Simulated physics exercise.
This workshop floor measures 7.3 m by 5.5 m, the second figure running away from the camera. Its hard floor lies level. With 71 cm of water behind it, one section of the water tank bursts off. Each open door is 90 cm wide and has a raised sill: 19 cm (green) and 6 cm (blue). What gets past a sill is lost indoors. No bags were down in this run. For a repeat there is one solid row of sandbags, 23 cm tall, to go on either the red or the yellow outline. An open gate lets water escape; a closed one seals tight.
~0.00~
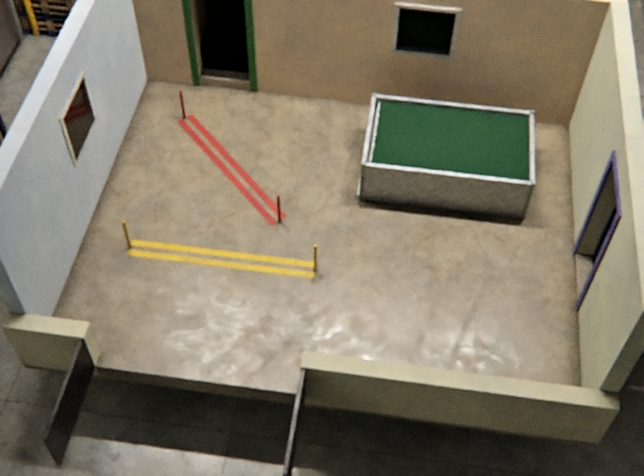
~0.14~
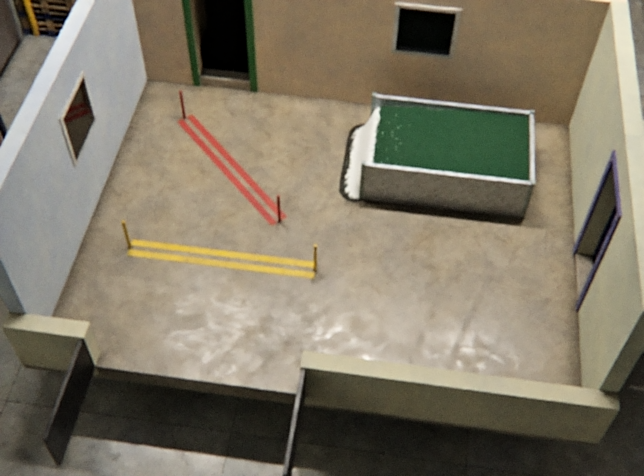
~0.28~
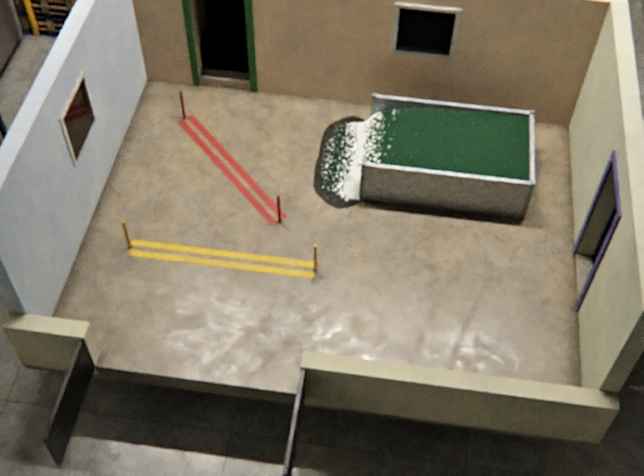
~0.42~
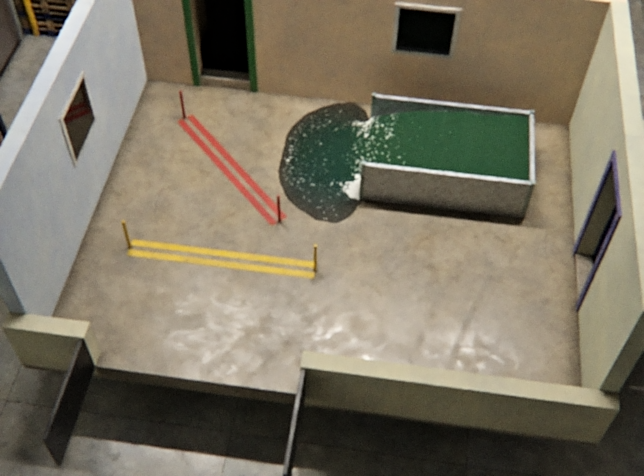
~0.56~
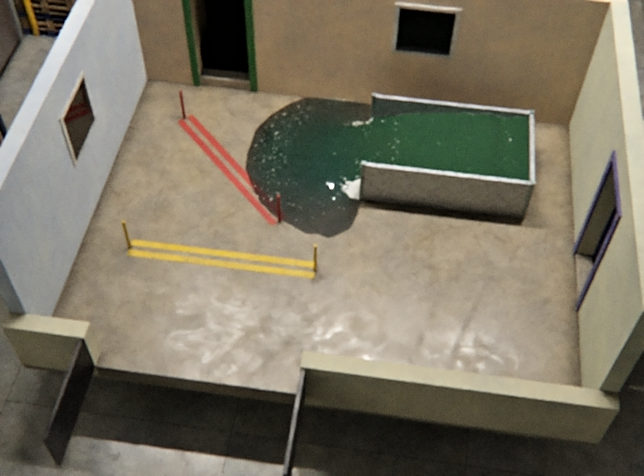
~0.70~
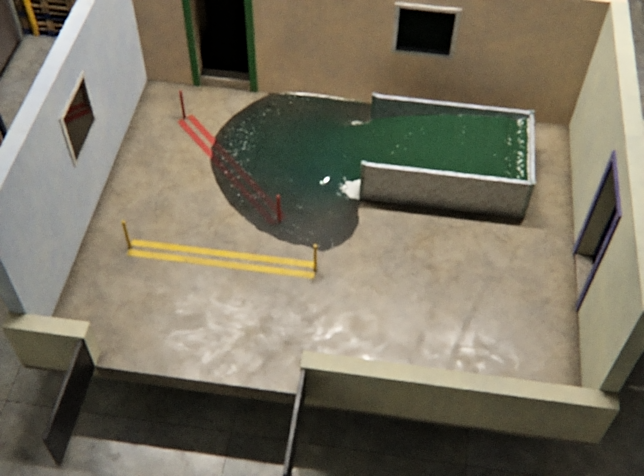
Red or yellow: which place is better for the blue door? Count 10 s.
Choose red.
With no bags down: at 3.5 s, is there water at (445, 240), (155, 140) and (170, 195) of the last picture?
In that order: Dry, under water, flooded.
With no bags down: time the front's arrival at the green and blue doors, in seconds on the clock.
Arrival: Green 0.9 s, blue 9.5 s.
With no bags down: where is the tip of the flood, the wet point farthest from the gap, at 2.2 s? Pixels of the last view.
Around (64, 289).
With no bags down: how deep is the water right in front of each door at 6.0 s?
Depths in cm: Green 10, blue 0.
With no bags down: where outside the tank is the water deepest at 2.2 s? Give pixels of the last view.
At about (162, 97).
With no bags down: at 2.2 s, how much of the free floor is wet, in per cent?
Near 45 per cent is wet.
After 1.4 s water covers 35 % of the floor and is deepest (30 cm) near (360, 174) in the run without bags; in at the blue door, 0 L with no bags, 0 L with the row on red, 0 L on yellow.
After 2.2 s water covers 45 % of the floor and is deepest (44 cm) near (162, 97) in the run without bags; in at the blue door, 0 L with no bags, 0 L with the row on red, 0 L on yellow.
After 3.5 s water covers 50 % of the floor and is deepest (30 cm) near (47, 332) in the run without bags; in at the blue door, 0 L with no bags, 0 L with the row on red, 0 L on yellow.
After 6.0 s water covers 65 % of the floor and is deepest (16 cm) near (64, 289) in the run without bags; in at the blue door, 0 L with no bags, 0 L with the row on red, 0 L on yellow.
After 10.0 s water covers 90 % of the floor and is deepest (10 cm) near (573, 414) in the run without bags; in at the blue door, 0 L with no bags, 0 L with the row on red, 28 L on yellow.
